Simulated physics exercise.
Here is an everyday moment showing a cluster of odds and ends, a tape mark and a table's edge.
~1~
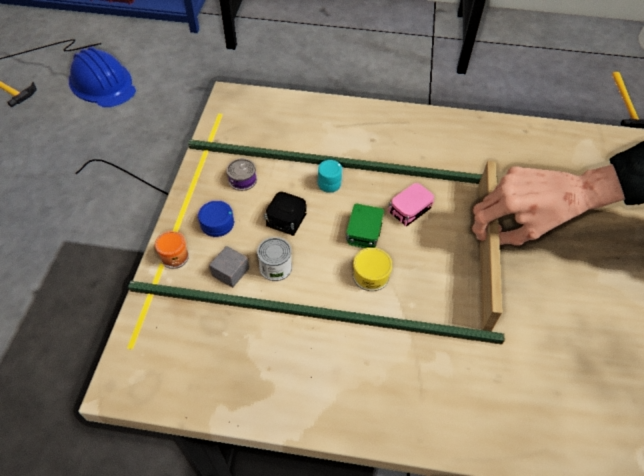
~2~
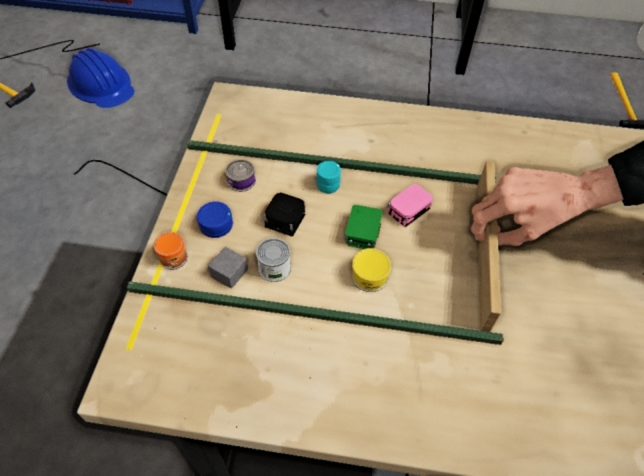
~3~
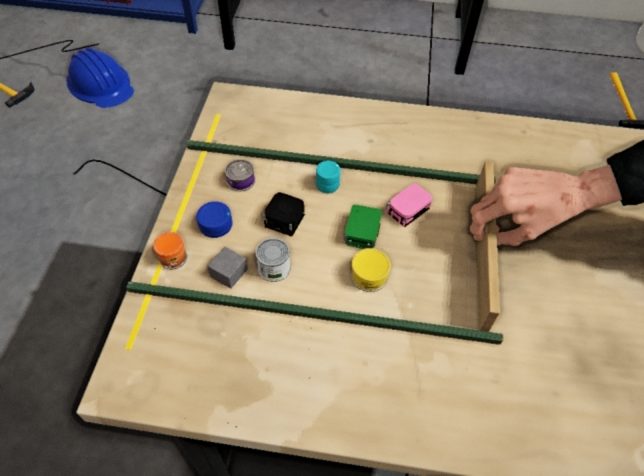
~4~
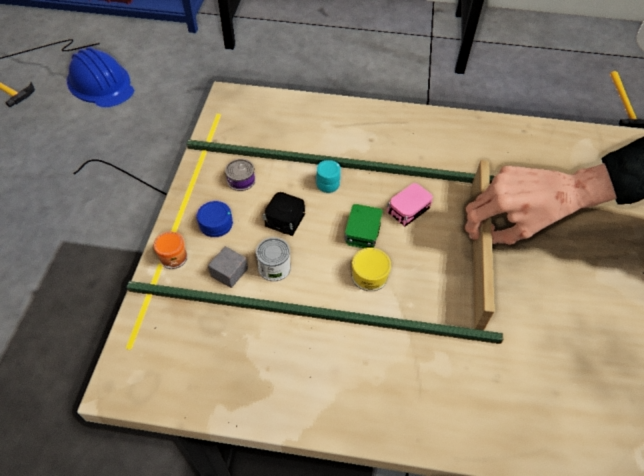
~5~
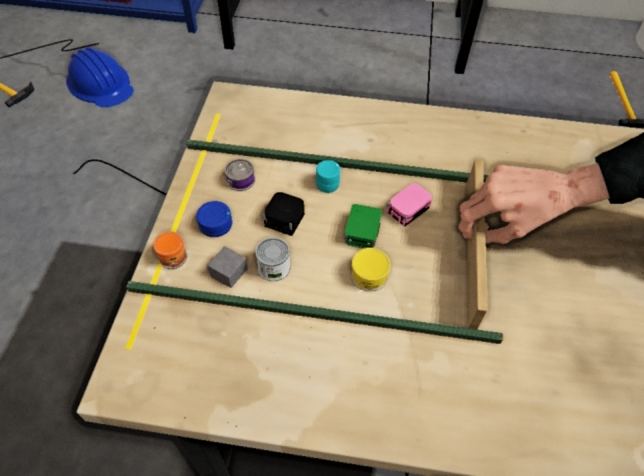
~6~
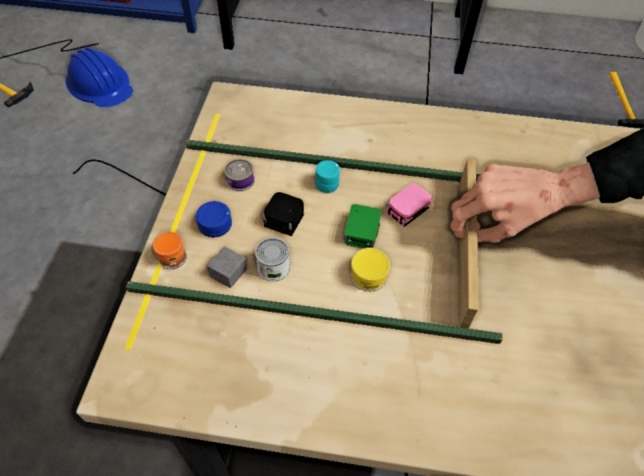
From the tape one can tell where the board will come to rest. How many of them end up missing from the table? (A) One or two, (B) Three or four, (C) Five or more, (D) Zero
(C) Five or more.
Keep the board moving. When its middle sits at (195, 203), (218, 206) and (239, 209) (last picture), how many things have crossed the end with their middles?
Over the end: 5, 2, 0.
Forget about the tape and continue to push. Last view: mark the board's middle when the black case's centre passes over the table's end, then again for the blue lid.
The middle is at (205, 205) when it's the black case, and at (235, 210) when it's the blue lid.
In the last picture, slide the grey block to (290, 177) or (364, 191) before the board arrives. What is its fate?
In the two tries the grey block ends up below and ends up below, in that order.
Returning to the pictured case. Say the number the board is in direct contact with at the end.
It touches 5.
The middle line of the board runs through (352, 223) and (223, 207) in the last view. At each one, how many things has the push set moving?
That gives 4 for the first and 10 for the second.
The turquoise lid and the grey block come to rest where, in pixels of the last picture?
Turquoise lid at about (188, 152), grey block at about (140, 269).
Soon after, none off yet; orange tin at rest near (170, 251); blue lid at rest near (214, 219); purple pot at rest near (240, 175).
After that, none off yet; orange tin at rest near (170, 250); blue lid displaced about its own width near (186, 216); purple pot at rest near (232, 175).
In the end, the number that fall off is five or more; gone, white pot, black case, purple pot, blue lid and orange tin.
